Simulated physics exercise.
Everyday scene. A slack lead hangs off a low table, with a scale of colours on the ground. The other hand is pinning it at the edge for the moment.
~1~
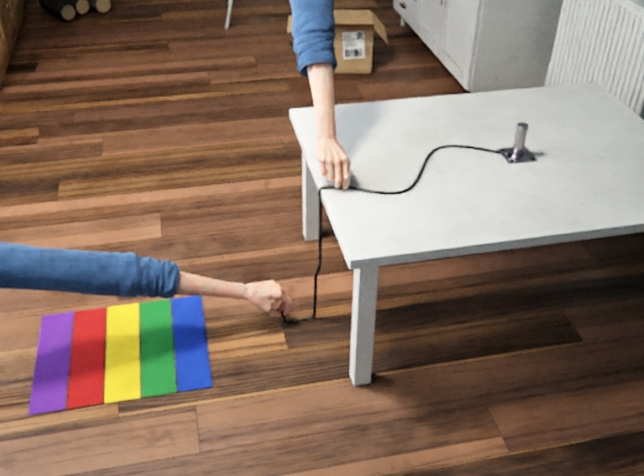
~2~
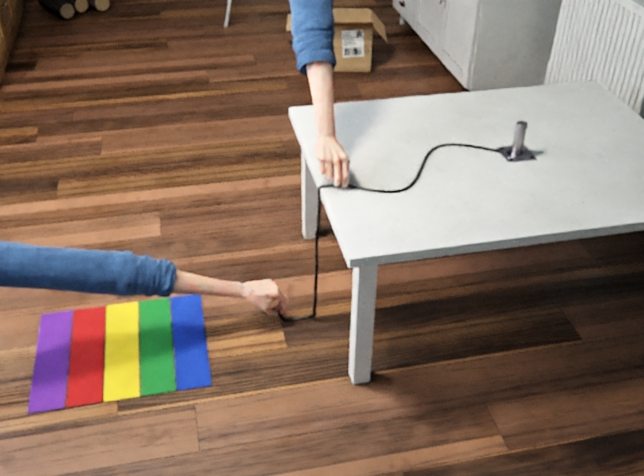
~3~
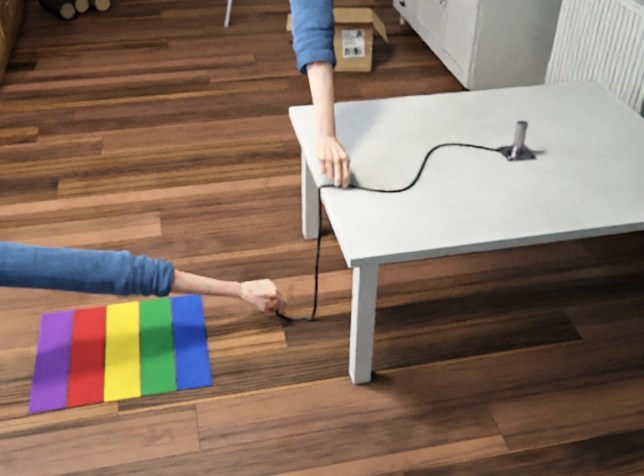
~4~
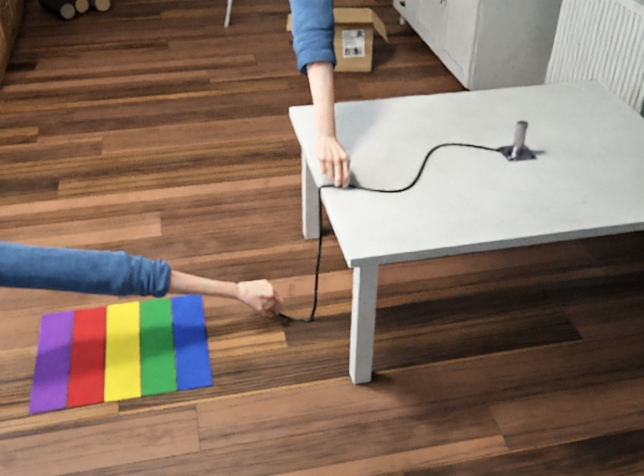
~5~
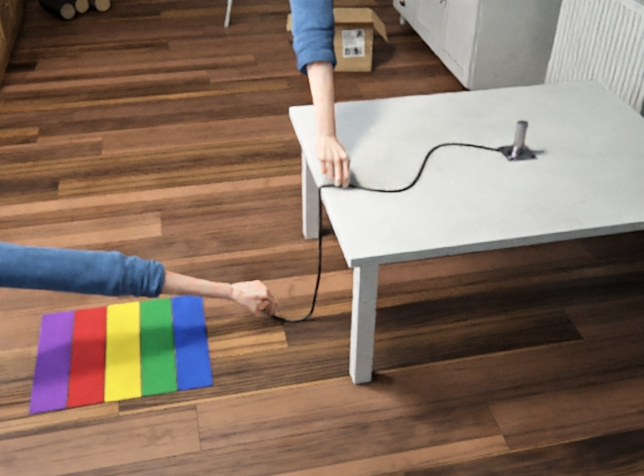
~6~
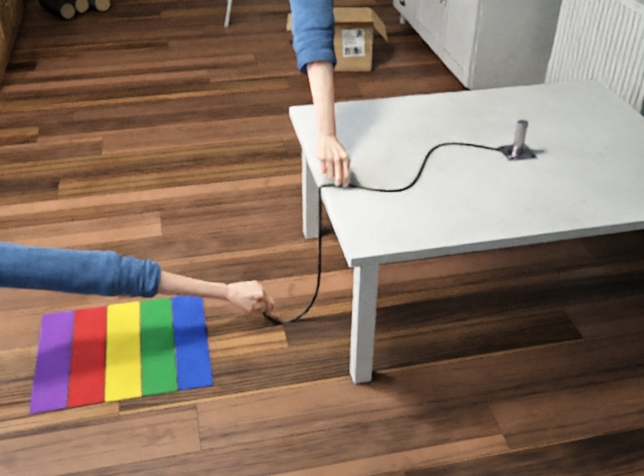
A hand gripping the loose end of a slack black lead draws it slightly left near the blue edge of a striped colour mat on the wooden floor, while another hand stays pressing the lead at the low table's edge.
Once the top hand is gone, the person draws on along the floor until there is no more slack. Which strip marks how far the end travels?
The yellow strip.
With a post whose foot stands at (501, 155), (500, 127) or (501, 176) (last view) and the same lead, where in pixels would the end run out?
Around (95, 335), then (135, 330), then (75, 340).
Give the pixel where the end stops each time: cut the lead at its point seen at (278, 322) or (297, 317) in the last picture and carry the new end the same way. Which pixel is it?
About (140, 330), then (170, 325).
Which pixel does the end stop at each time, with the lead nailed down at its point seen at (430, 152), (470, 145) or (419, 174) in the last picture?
Try 1: (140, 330); try 2: (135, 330); try 3: (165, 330).
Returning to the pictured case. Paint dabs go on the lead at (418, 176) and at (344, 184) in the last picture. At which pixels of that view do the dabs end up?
One ends up around (378, 174), the other around (297, 202).
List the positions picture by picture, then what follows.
End (282, 313); blue (194, 371); green (158, 376); yellow (123, 381); red (86, 387); purple (49, 392), in the first frame.
End (279, 312); lead through (476, 147) (425, 160) (397, 191) (325, 187) (317, 248) (315, 301), in the second frame.
End (277, 312), in the third frame.
End (274, 313); lead through (477, 147) (425, 160) (398, 191) (326, 187) (320, 248) (315, 302), in the fourth frame.
End (268, 314), in the fifth frame.
End (265, 314); lead through (477, 146) (426, 159) (398, 191) (326, 186) (320, 248) (313, 300), in the sixth frame.
Soon after, end near (180, 326); over blue.
Then, end near (142, 331); over green.
At full stretch, end near (119, 334); over yellow. Over yellow.
